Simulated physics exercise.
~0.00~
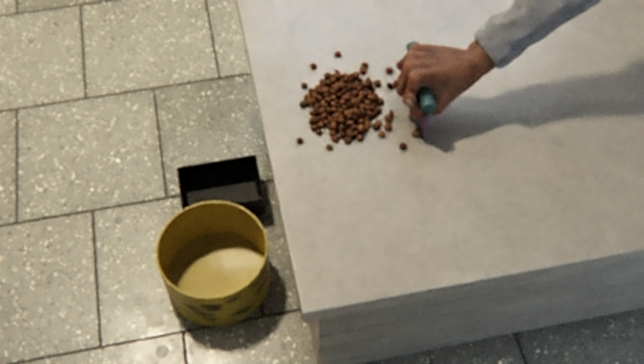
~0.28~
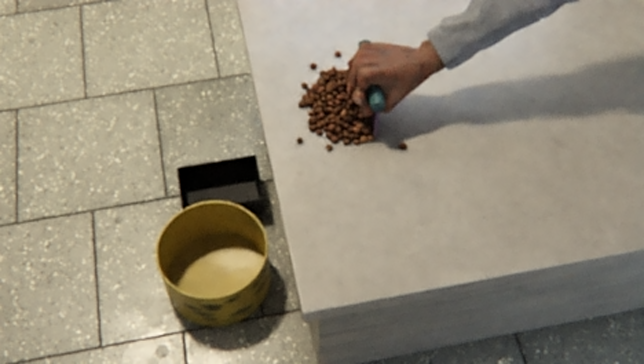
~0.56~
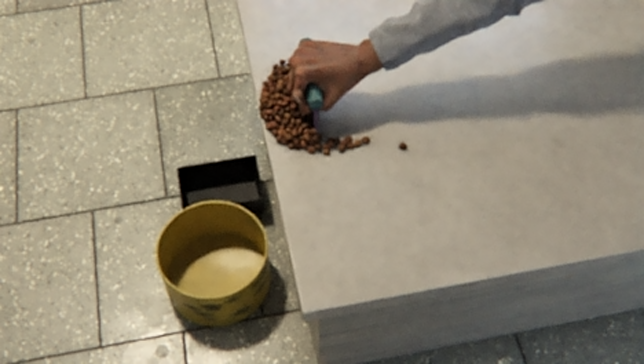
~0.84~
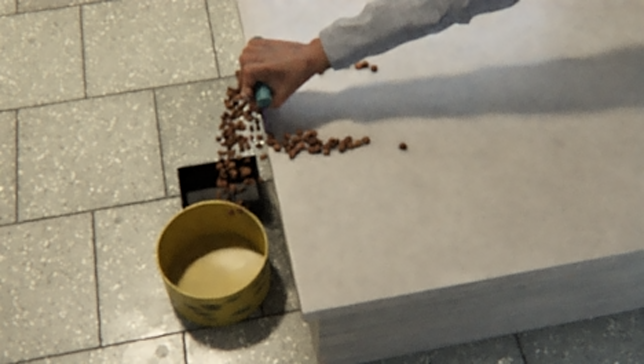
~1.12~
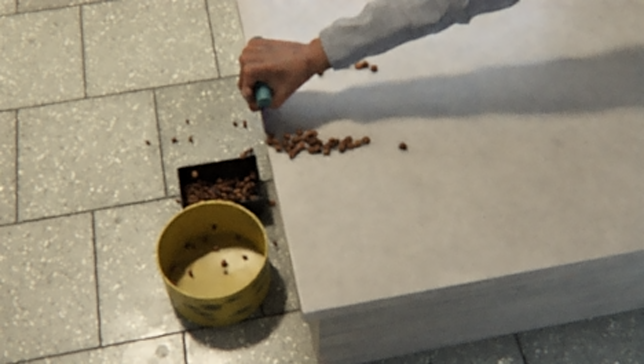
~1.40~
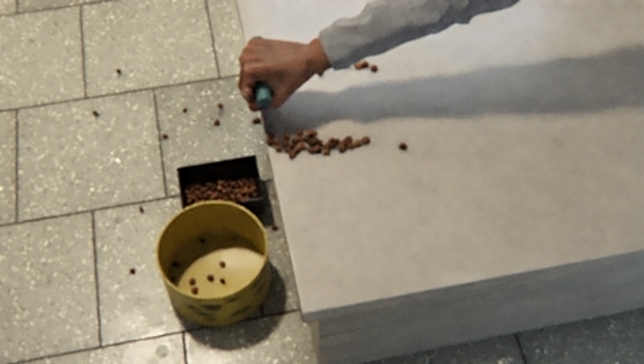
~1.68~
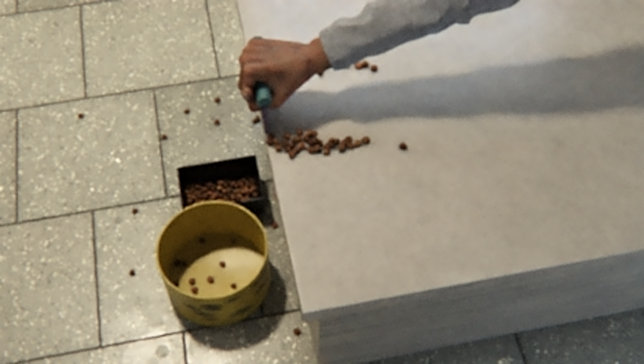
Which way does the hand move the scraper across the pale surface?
The scraper moves to the left, pushing the brown pieces toward the edge.
